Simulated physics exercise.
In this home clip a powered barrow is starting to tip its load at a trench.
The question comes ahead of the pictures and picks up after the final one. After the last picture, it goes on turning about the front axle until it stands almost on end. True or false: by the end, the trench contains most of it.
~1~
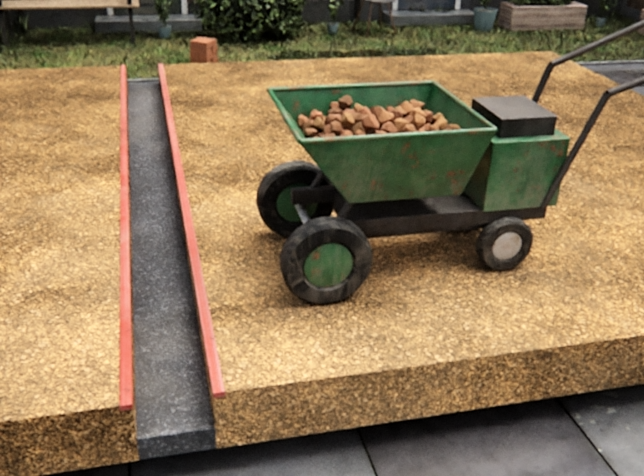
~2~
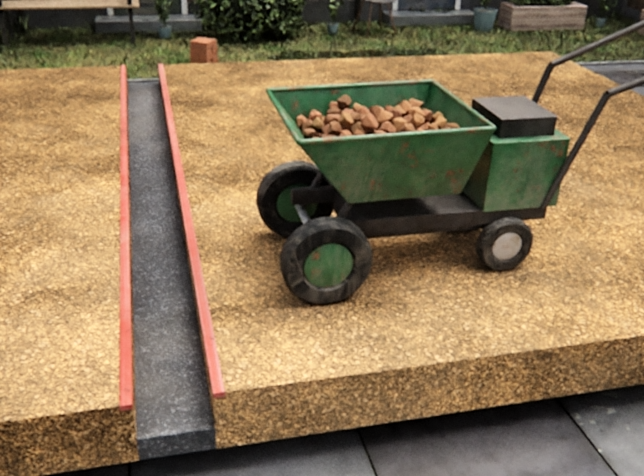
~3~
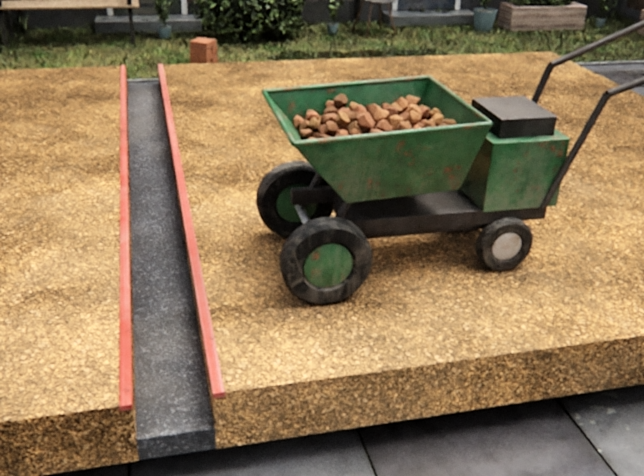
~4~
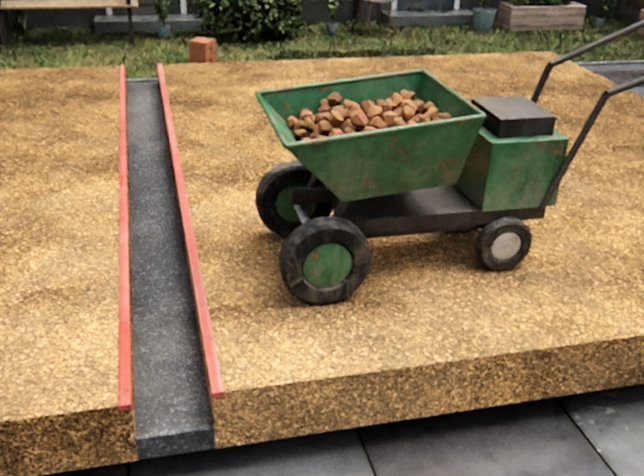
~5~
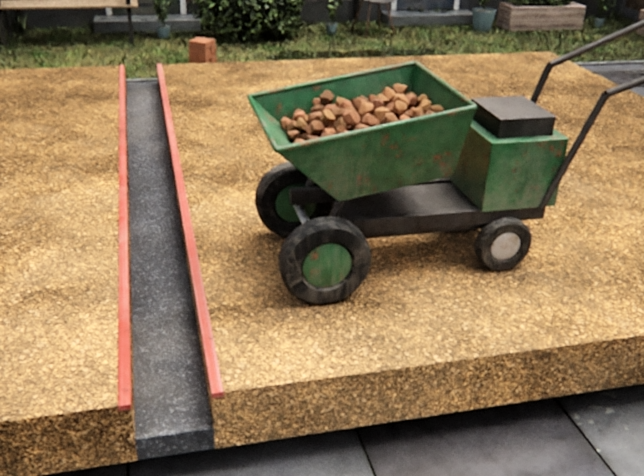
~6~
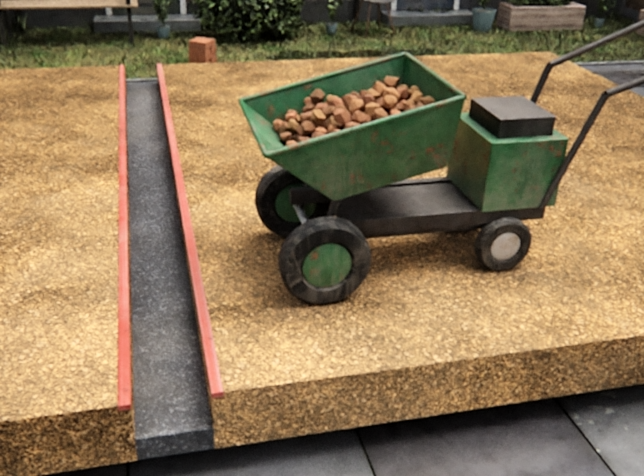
True.
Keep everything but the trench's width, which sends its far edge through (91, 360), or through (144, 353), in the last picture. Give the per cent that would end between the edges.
The first case gives close to 90 per cent and the second close to 40 per cent.
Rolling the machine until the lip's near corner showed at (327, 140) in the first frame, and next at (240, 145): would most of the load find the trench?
A majority, then a minority.
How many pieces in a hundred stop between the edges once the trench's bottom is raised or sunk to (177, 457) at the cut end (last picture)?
About 70 percent.
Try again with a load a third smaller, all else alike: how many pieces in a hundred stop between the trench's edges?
Estimated share: Near 70 in a hundred.
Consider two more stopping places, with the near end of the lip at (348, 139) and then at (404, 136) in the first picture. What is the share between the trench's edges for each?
About 80 per cent, then about 50 per cent.
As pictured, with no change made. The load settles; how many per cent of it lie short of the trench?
Close to 0 in a hundred.
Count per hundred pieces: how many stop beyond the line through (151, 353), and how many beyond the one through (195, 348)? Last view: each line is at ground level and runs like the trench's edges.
Respectively 60 and 100 %.
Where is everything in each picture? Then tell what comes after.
Lip of the skip at (300, 142), level; top of the load at (386, 119), clay clods; first edge of the trench at (211, 346); far edge at (125, 356), the trench under half as wide as the skip, and about half as deep as wide, in the first frame.
Lip of the skip at (299, 142), level; top of the load at (385, 118), in the second frame.
Lip of the skip at (294, 144), tipped barely; top of the load at (381, 116), in the third frame.
Lip of the skip at (286, 146), tipped barely; top of the load at (391, 119), in the fourth frame.
Lip of the skip at (277, 150), tipped a little; top of the load at (392, 111), in the fifth frame.
Lip of the skip at (266, 155), tipped a little; top of the load at (383, 105); first edge of the trench at (209, 346); far edge at (124, 356), in the sixth frame.
Soon after the last picture, skip tipped steeply; all in the skip.
A little later, skip tipped steeply; nearly all in the skip; a small part in or heaped over the trench; a small part falling.
Later still, skip tipped right over; about a quarter in the skip; about half in or heaped over the trench; about a third beyond it; a stray few falling.
By the end, skip tipped right over; about two thirds in or heaped over the trench; about a third beyond it.
